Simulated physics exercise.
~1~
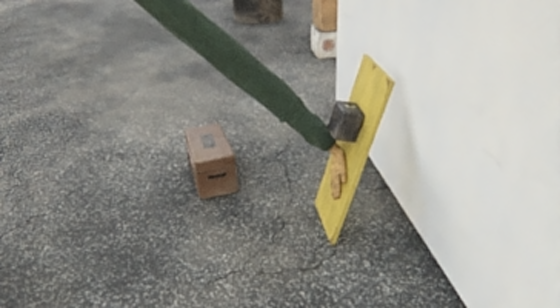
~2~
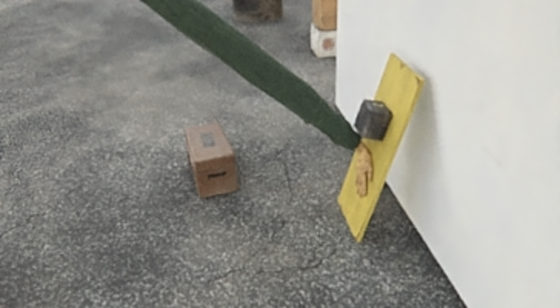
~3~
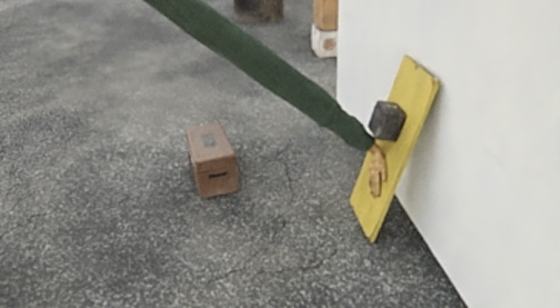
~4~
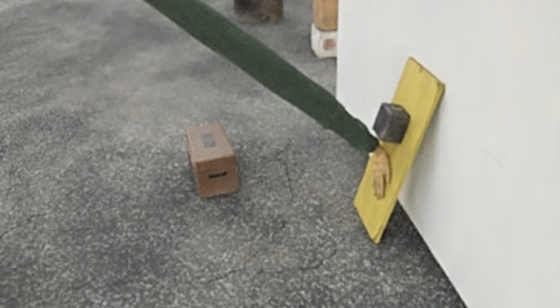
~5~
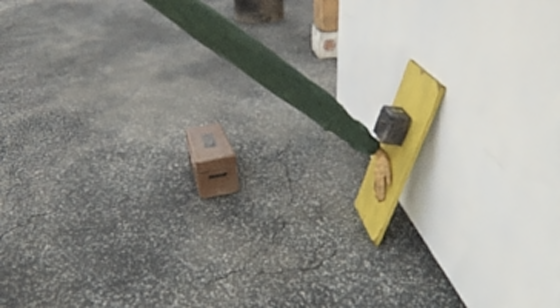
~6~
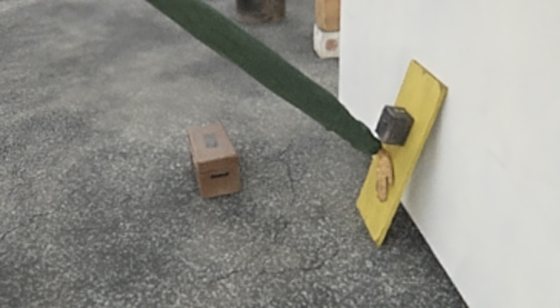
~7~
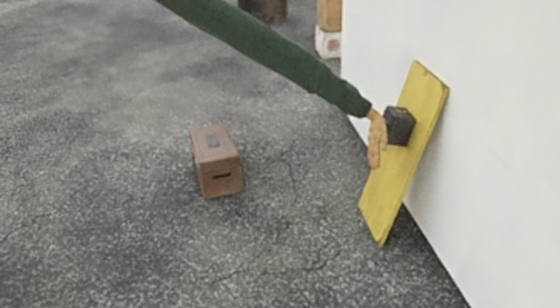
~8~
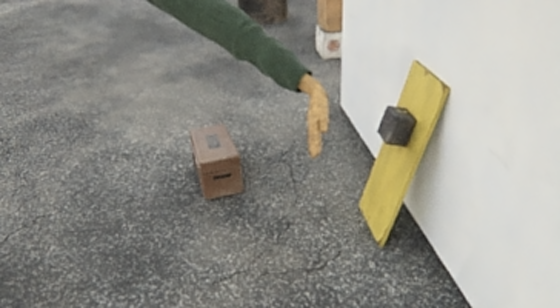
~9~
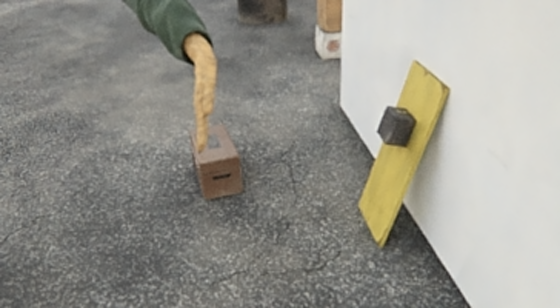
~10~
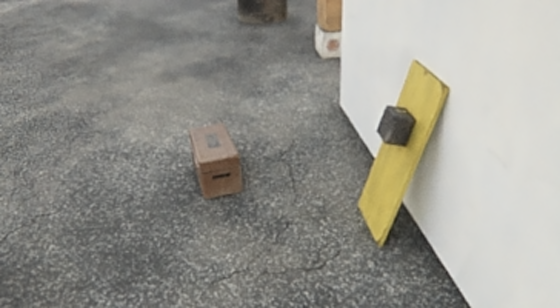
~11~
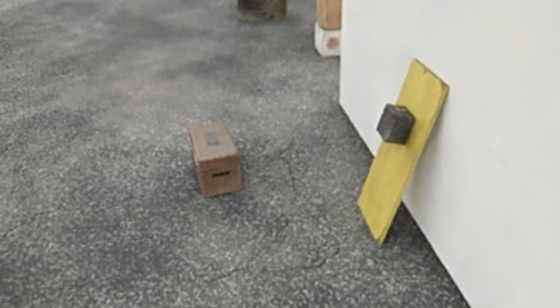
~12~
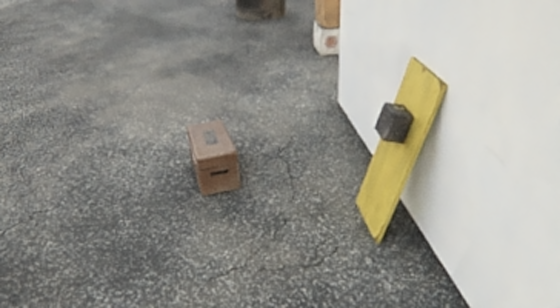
An arm in a dark green sleeve reaches in from the upper left, its hand holding a yellow board with a dark block on its face, in a slightly swaying view looking down on a speckled grey floor beside a white wall. A brown box with a dark slot sits left of the board, and other objects stand at the top edge. The hand moves the board to the right until it leans against the wall, then holds it there briefly. The hand lets go, draws back over the brown box and leaves the view. The board stays leaning, and the box remains in place.
